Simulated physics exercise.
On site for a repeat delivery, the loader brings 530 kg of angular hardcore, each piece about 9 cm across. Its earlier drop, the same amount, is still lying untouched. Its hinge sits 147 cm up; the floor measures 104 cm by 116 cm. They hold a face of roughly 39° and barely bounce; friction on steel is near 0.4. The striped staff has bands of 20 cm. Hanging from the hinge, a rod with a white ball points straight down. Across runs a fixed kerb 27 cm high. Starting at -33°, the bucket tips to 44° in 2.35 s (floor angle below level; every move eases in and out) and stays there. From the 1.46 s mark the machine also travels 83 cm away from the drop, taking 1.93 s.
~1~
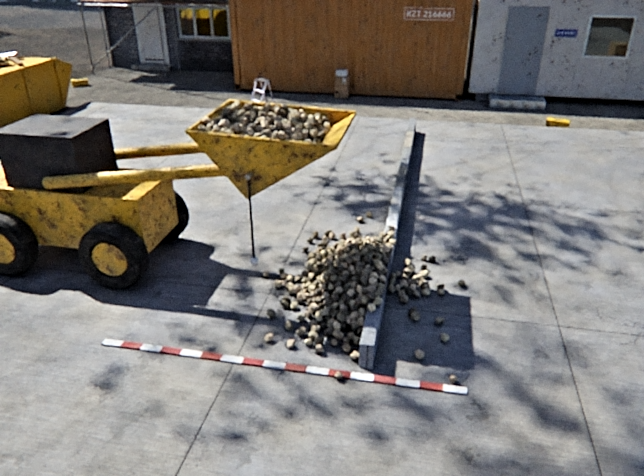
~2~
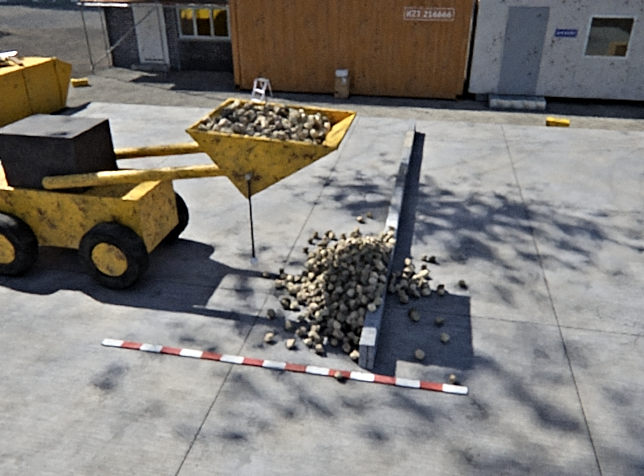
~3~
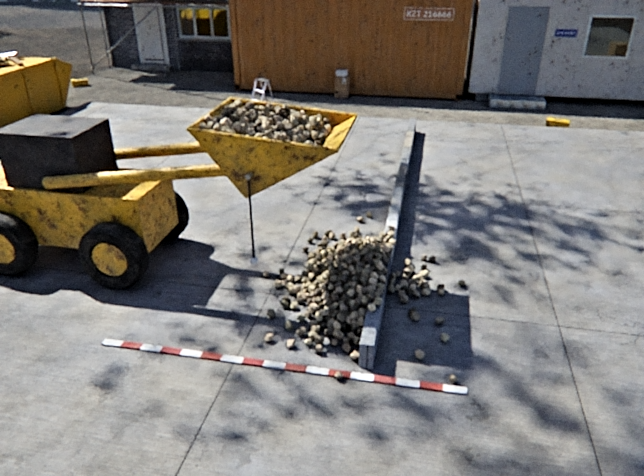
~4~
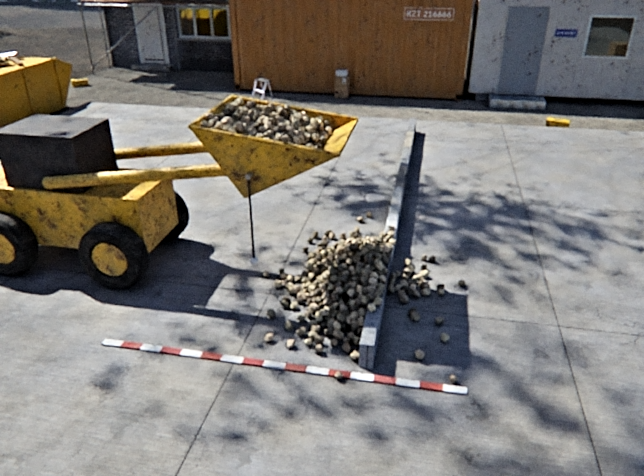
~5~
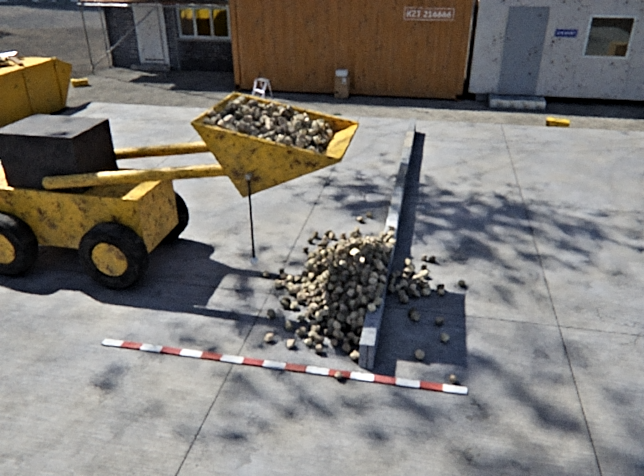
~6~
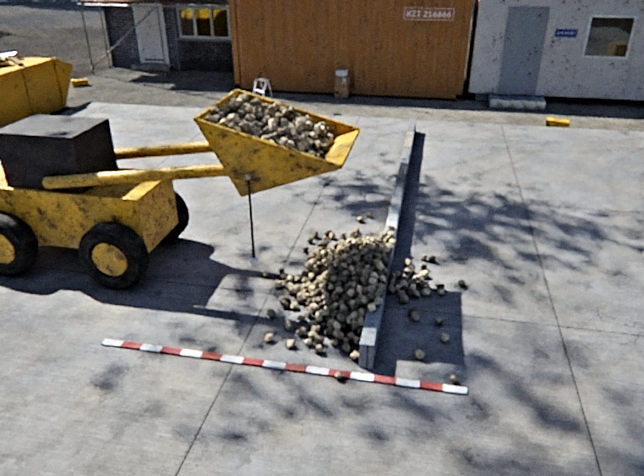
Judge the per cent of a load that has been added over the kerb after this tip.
The added amount is roughly 1 per cent of a load.
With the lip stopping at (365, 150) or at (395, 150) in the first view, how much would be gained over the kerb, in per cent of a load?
Some 15 percent first and 45 percent second.
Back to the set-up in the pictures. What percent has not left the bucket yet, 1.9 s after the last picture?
Roughly 5 per cent remains inside.
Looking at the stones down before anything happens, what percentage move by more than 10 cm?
0 %.
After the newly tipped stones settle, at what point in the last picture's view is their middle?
The middle ends up near (314, 266).
Then, 1.2 s after the last picture the floor is at 32°; in per cent of one load, 94 in the bucket, 100 on this side of the kerb, 6 over the kerb; the foremost stones are at (442, 302).
Then, 1.9 s after the last picture the floor is at 44°; in per cent of one load, 5 in the bucket, 189 on this side of the kerb, 6 over the kerb; the foremost stones are at (442, 302).
Then, 3.2 s after the last picture the floor is at 44°; in per cent of one load, 0 in the bucket, 193 on this side of the kerb, 7 over the kerb; the foremost stones are at (442, 302).
Then, 6.1 s after the last picture the floor is at 44°; in per cent of one load, 0 in the bucket, 193 on this side of the kerb, 7 over the kerb; the foremost stones are at (442, 302). Net gain over the kerb, 1.
